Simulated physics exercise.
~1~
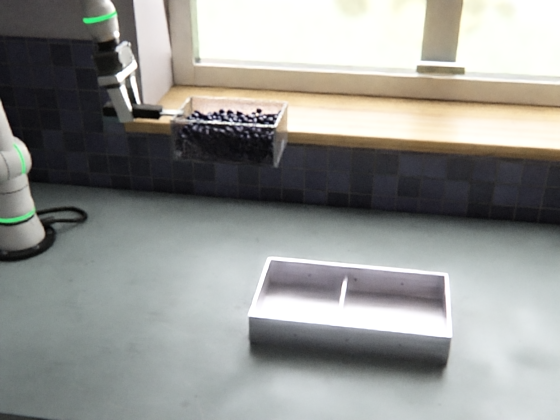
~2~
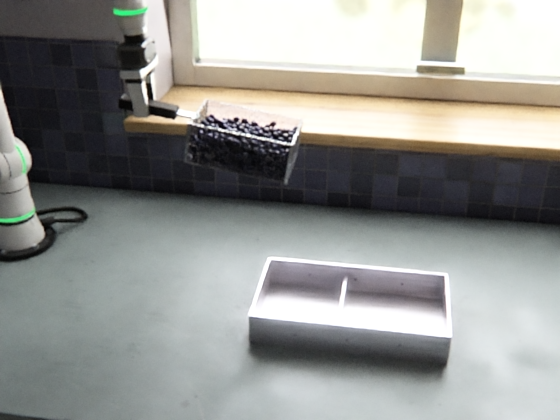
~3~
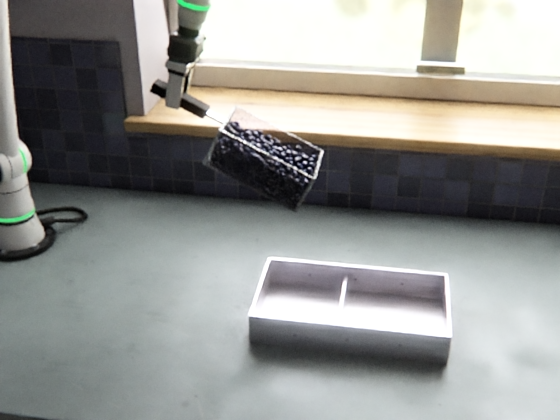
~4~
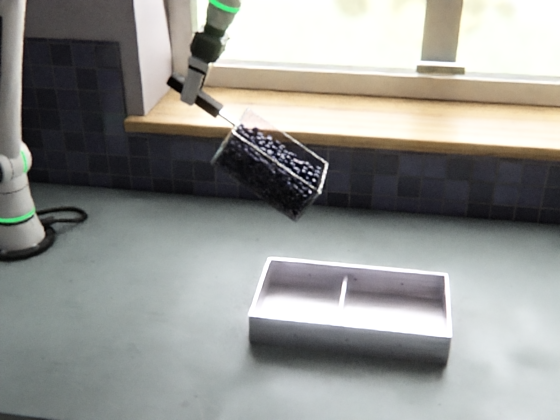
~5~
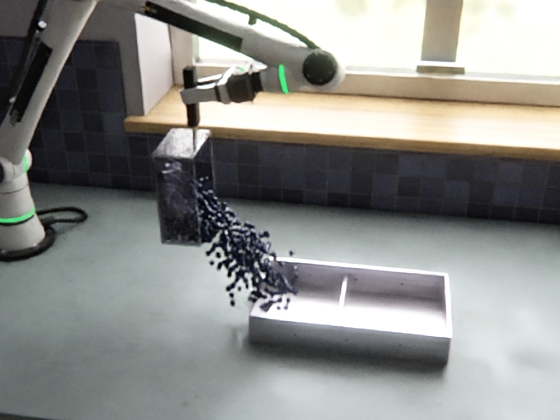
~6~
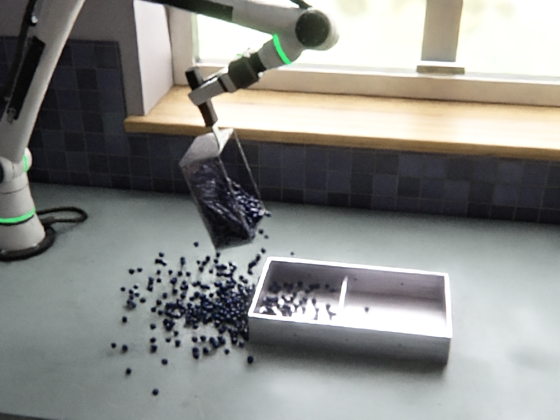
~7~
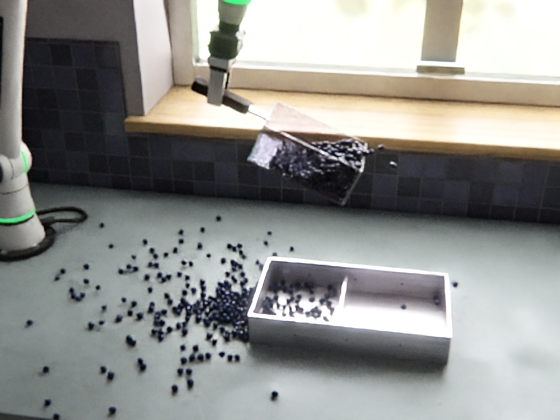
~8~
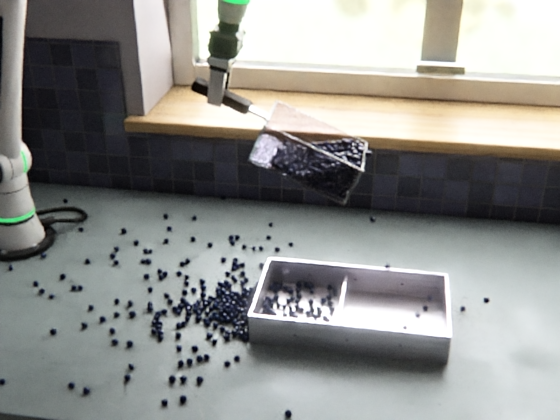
On a counter, a robot arm tips dark beads from a box, spilling many beside a tray.
